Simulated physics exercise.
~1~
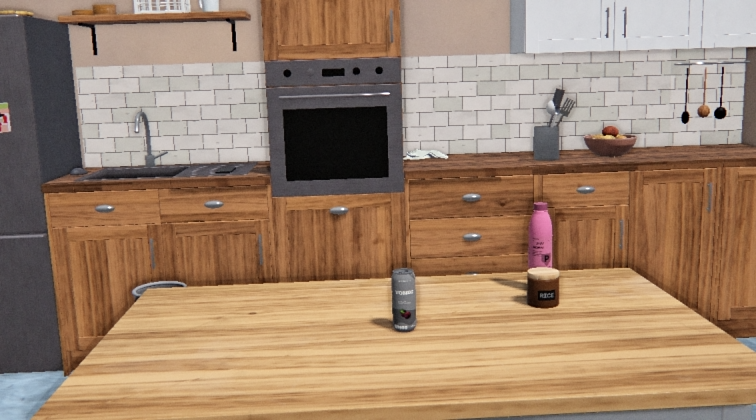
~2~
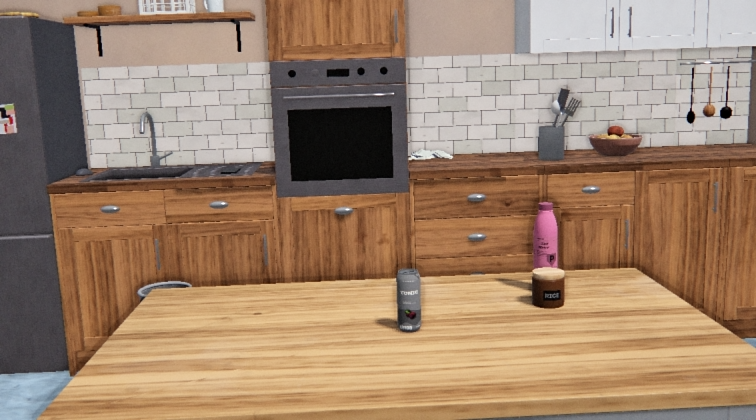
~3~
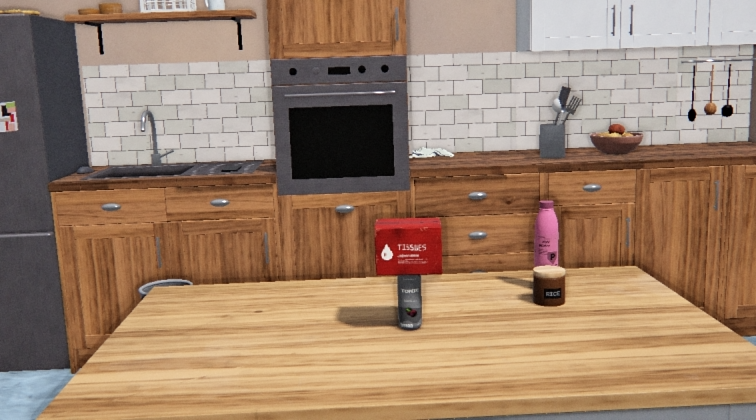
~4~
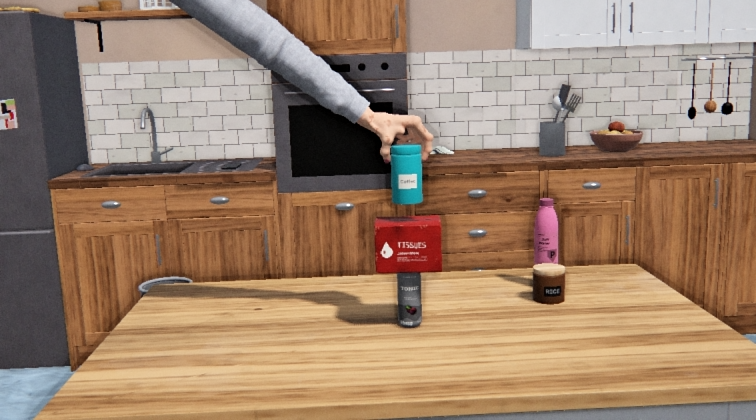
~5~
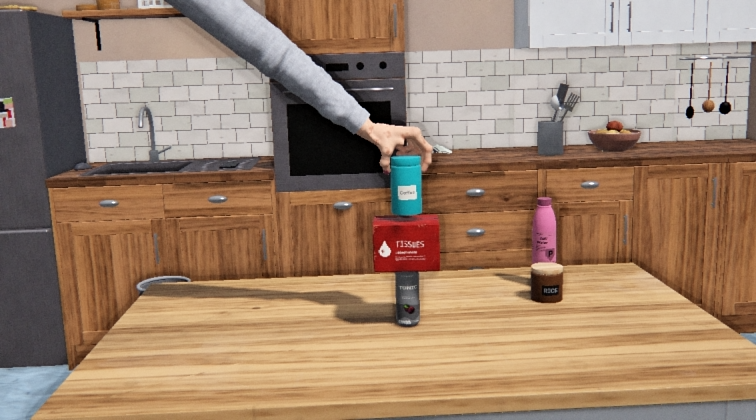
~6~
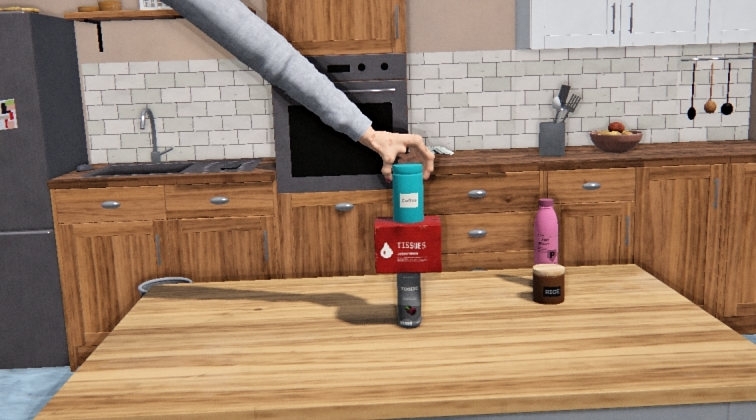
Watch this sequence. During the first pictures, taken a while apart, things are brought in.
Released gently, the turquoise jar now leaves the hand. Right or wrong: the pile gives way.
Wrong.
Then, 0.50 s later than the last frame, all is still.
Then, 1.30 s later than the last frame, turquoise jar resting near (408, 193).
When it is over, all 5 as before. End places, in pixels of the last picture, turquoise jar near (408, 193). The pile keeps its balance.
